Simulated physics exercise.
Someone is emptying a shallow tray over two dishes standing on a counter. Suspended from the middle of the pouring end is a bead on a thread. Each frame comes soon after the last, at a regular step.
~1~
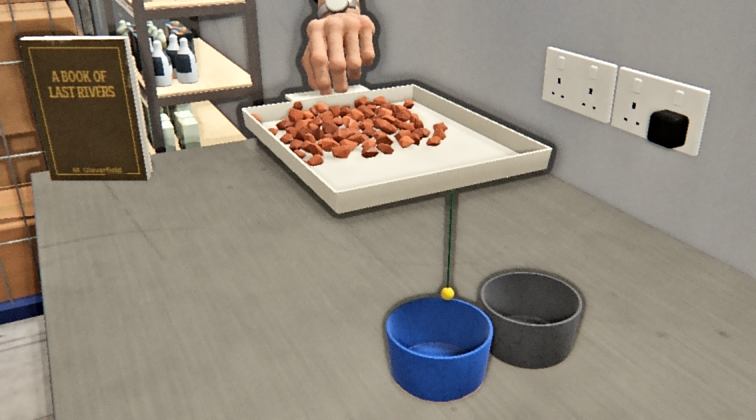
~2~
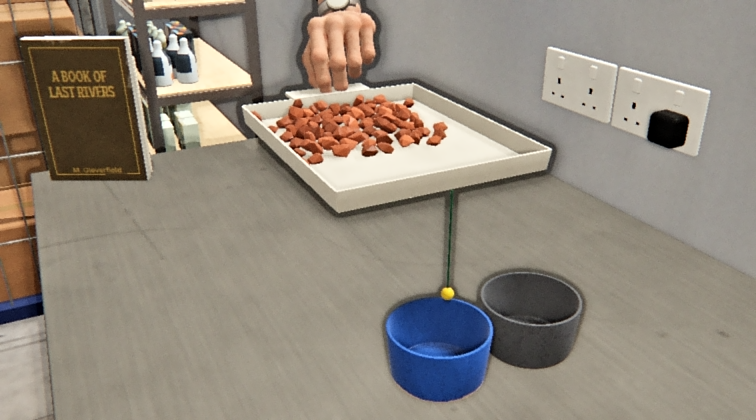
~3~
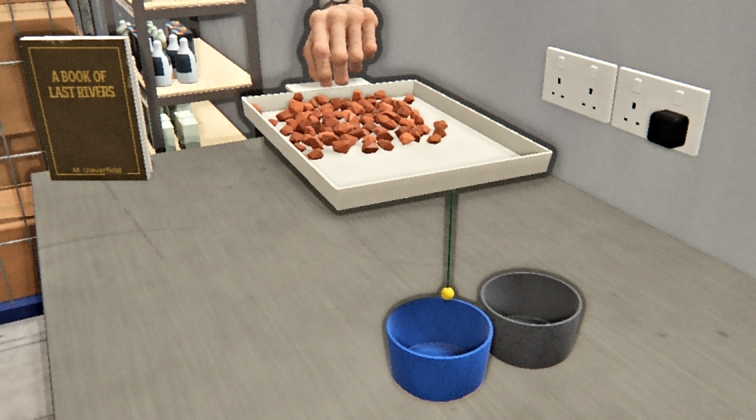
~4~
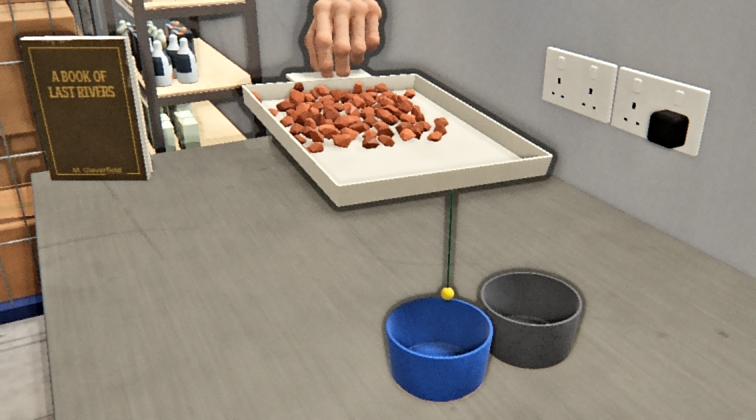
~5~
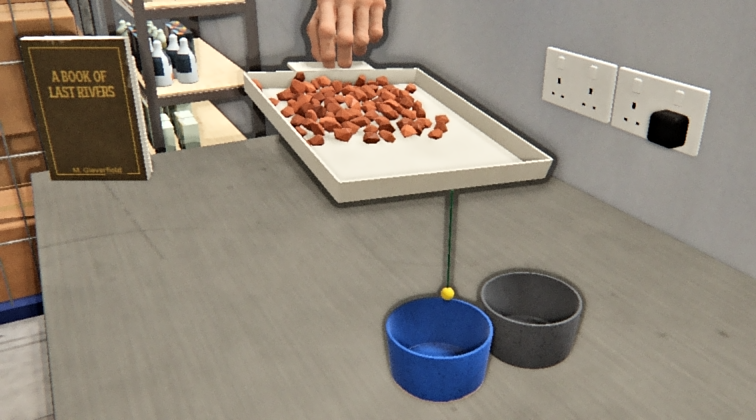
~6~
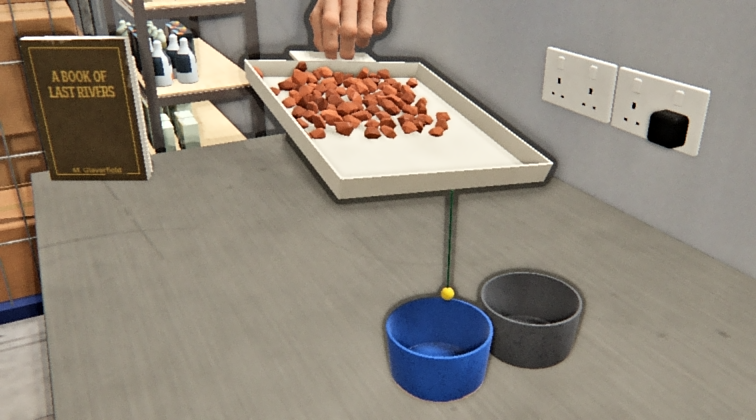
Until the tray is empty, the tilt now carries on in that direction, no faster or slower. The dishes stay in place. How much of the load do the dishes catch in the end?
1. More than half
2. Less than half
The answer is 1.
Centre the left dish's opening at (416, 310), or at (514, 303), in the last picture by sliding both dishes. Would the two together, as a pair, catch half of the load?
First place: Beyond half; second place: Beyond half.
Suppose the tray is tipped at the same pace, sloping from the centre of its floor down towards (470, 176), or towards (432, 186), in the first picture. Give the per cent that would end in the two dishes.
The share is 70 per cent in the first and 30 per cent in the second.
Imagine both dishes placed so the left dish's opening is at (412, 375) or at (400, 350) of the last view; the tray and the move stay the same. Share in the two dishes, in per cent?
About 10 per cent first, then about 20 per cent.
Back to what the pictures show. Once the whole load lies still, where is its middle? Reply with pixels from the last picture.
Centre at rest, last view: Approx. (528, 326).
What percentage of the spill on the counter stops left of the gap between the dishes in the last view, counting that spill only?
Left share: Close to 30 %.
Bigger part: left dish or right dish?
More winds up in the rightward dish.
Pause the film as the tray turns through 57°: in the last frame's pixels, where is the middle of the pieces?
Around (495, 152).
Soon after the last picture, tray tipped steeply; nearly all on the tray; a stray few outside both; a stray few in the air.
A little later, tray tipped right over; about a quarter on the tray; a stray few in the left dish; about half in the right dish; about a quarter outside both; a small part in the air.
Later still, tray tipped past a quarter turn; a stray few in the left dish; about two thirds in the right dish; about a quarter outside both.
At rest, tray tipped past a quarter turn; a stray few in the left dish; about two thirds in the right dish; about a quarter outside both.
